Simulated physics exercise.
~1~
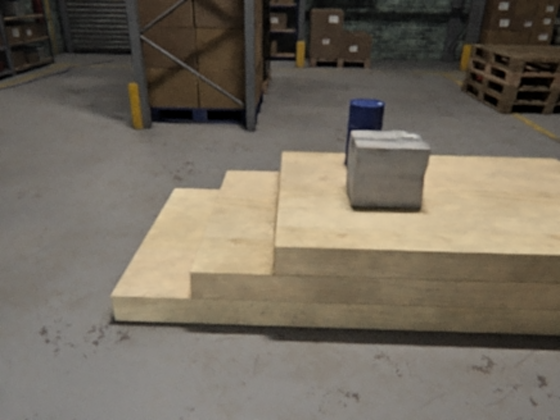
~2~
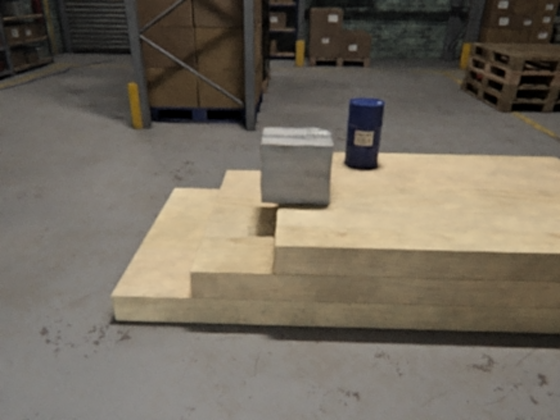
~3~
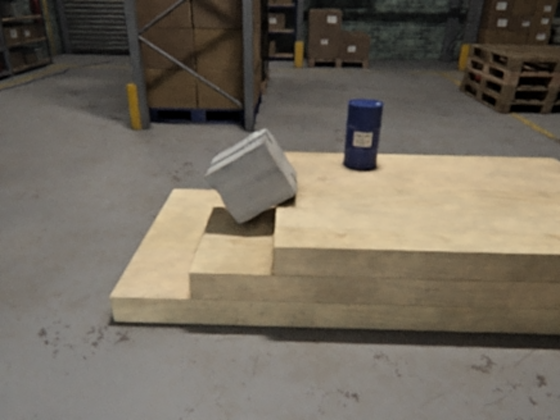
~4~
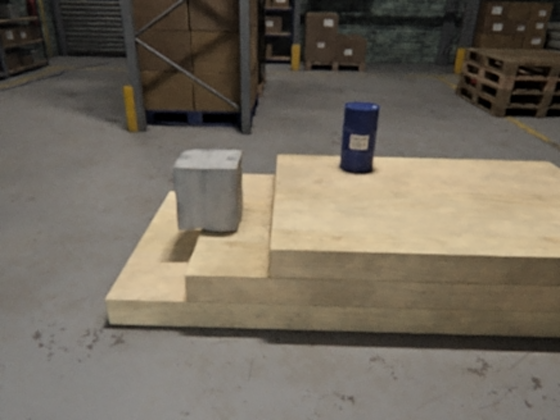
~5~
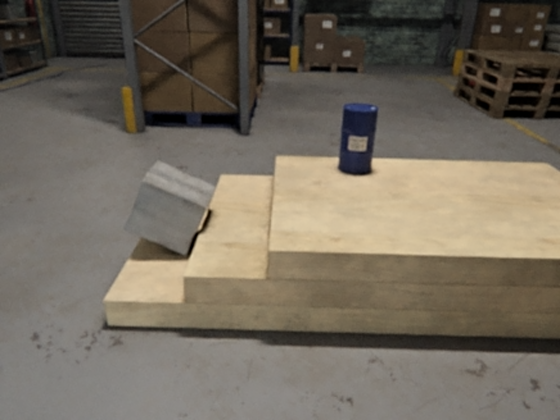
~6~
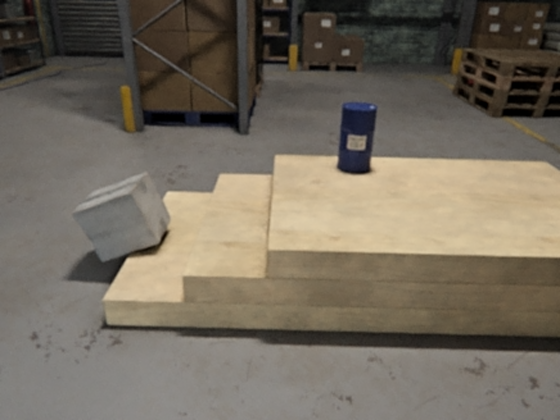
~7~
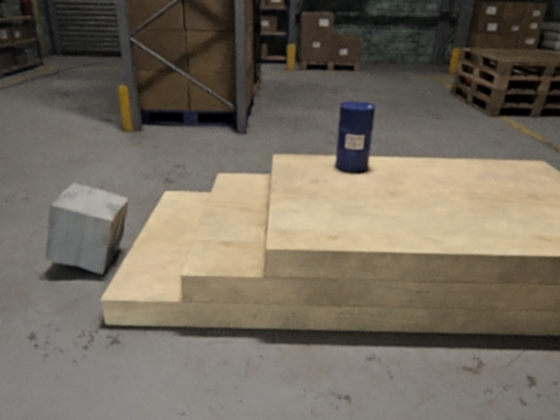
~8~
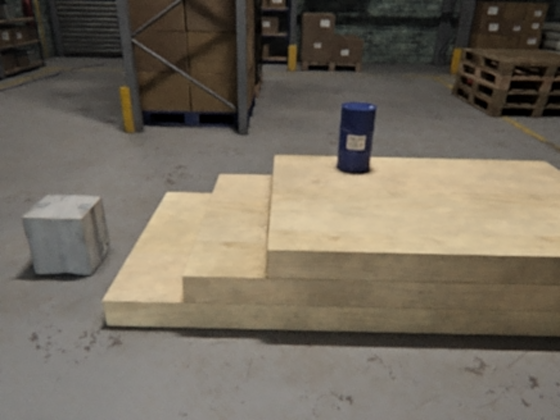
Warehouse floor, a pale grey box sliding left past a blue canister, tumbling down wooden steps and settling on the concrete.
